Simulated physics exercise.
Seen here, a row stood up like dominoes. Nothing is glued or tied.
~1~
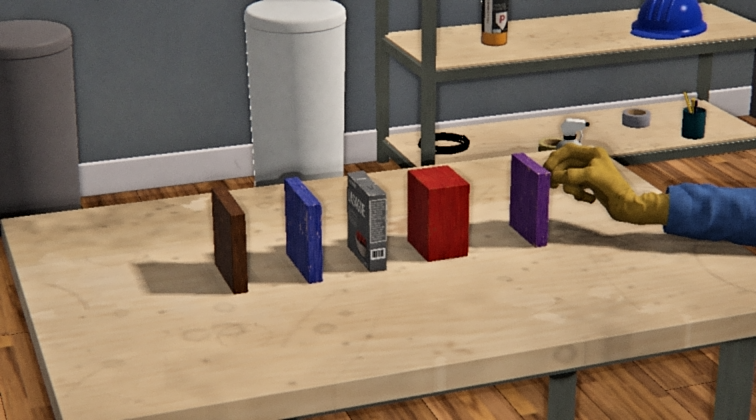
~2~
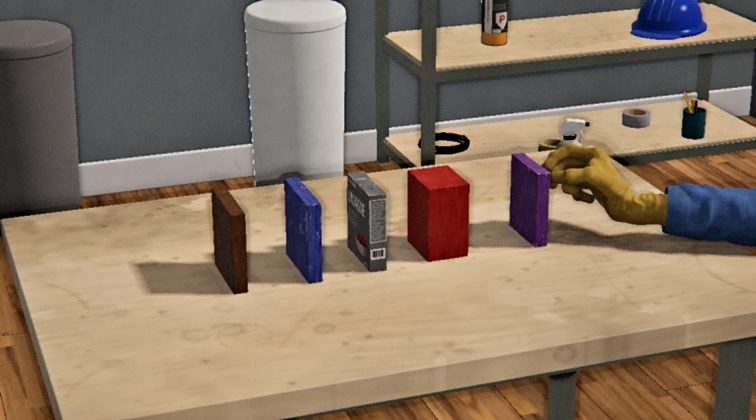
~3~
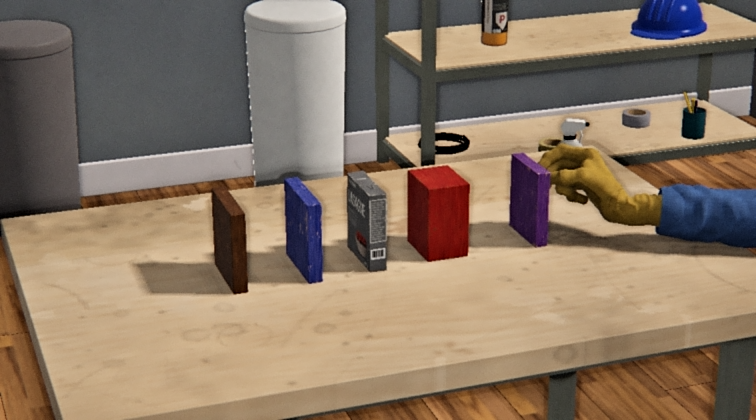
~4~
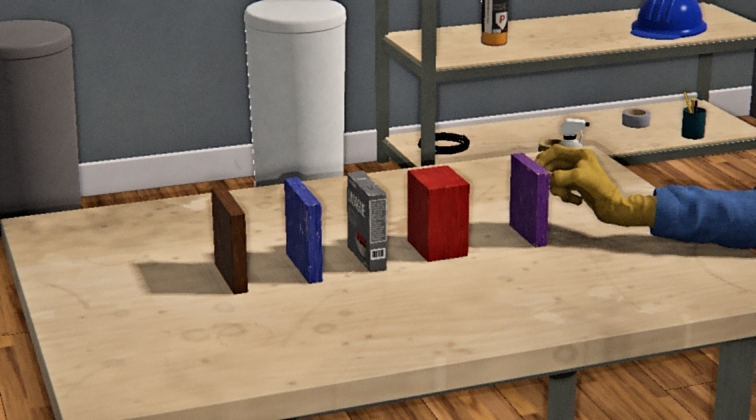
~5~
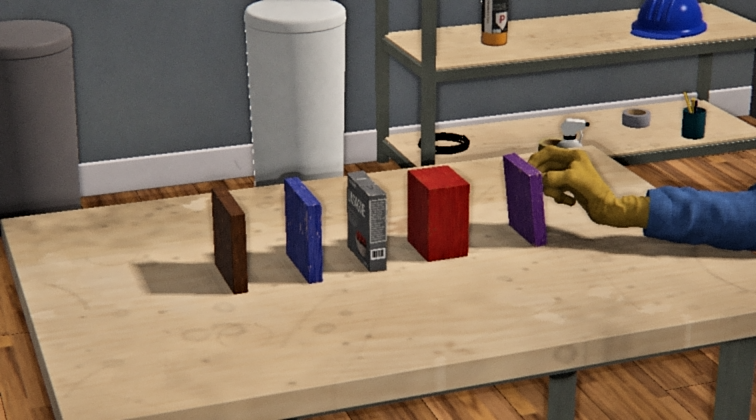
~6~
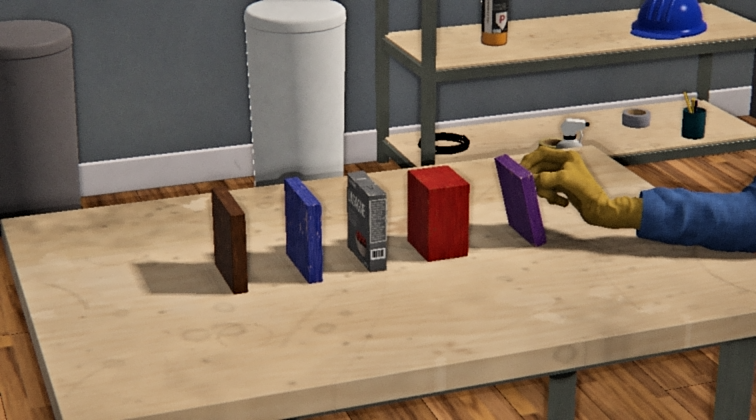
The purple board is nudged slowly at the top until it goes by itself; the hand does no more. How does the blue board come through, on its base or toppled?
The blue board keeps standing.
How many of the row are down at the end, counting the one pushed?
In all, 1.
Then, 0.20 s on from there, purple board 57° over.
Then, 0.30 s on from there, purple board 90° over.
Then, 0.50 s on from there, blue board resting near (304, 230).
In the end, all 3 unmoved. At the end, from the last picture's camera, blue board near (304, 230).
